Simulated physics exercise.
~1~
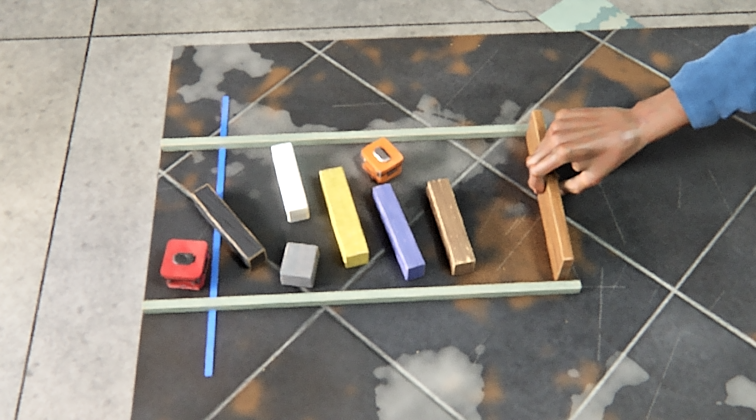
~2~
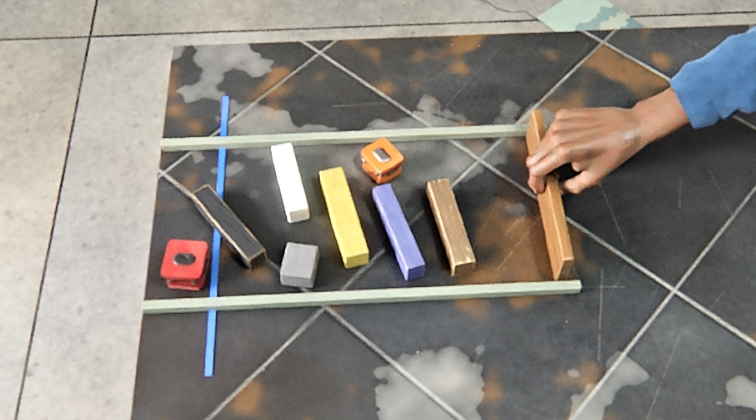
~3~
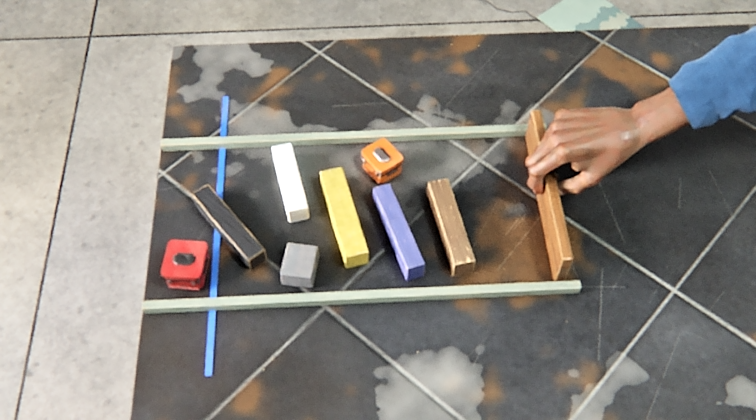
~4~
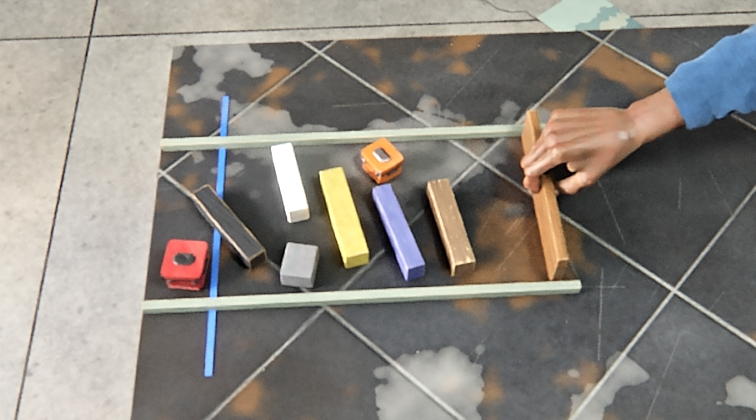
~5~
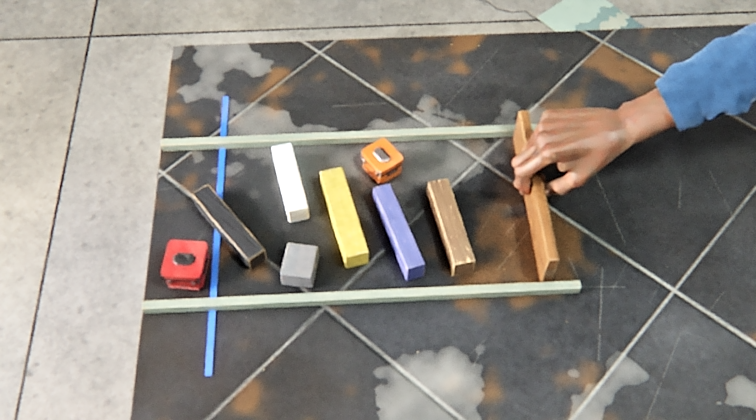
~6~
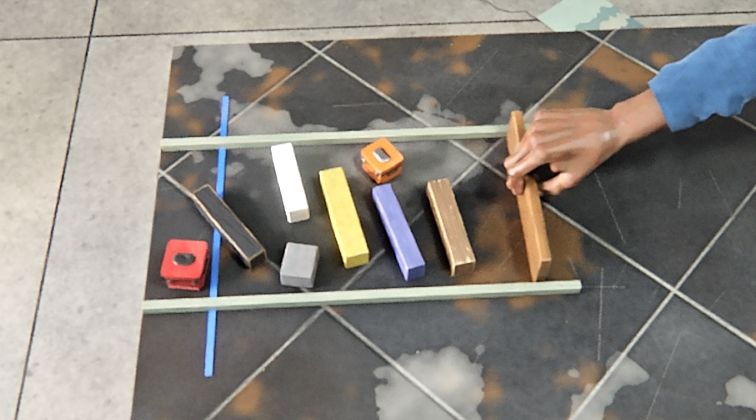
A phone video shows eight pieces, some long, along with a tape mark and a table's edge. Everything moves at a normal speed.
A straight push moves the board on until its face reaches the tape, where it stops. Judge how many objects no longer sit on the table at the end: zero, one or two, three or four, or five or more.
No longer on the table: Three or four.
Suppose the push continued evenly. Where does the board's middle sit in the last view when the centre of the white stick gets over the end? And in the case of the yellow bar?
First one: Around (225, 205). Other one: Around (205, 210).
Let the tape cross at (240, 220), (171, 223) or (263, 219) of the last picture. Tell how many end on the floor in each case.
Counts per try: 2; 6; 1.
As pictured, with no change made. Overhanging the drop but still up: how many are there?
Overhanging ones - 0.
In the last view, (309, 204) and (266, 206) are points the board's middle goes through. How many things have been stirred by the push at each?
The count reaches 8 first and 8 second.
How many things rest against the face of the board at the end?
So the total is 2.
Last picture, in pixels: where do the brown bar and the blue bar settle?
Near (205, 237) and (184, 242).
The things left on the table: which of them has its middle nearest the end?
It would be the yellow bar.
Soon after, none off yet; red case at rest near (187, 265); black stick at rest near (229, 226); white stick at rest near (290, 182).
In the end, the number that fall off is three or four; gone, grey block, white stick, black stick and red case.
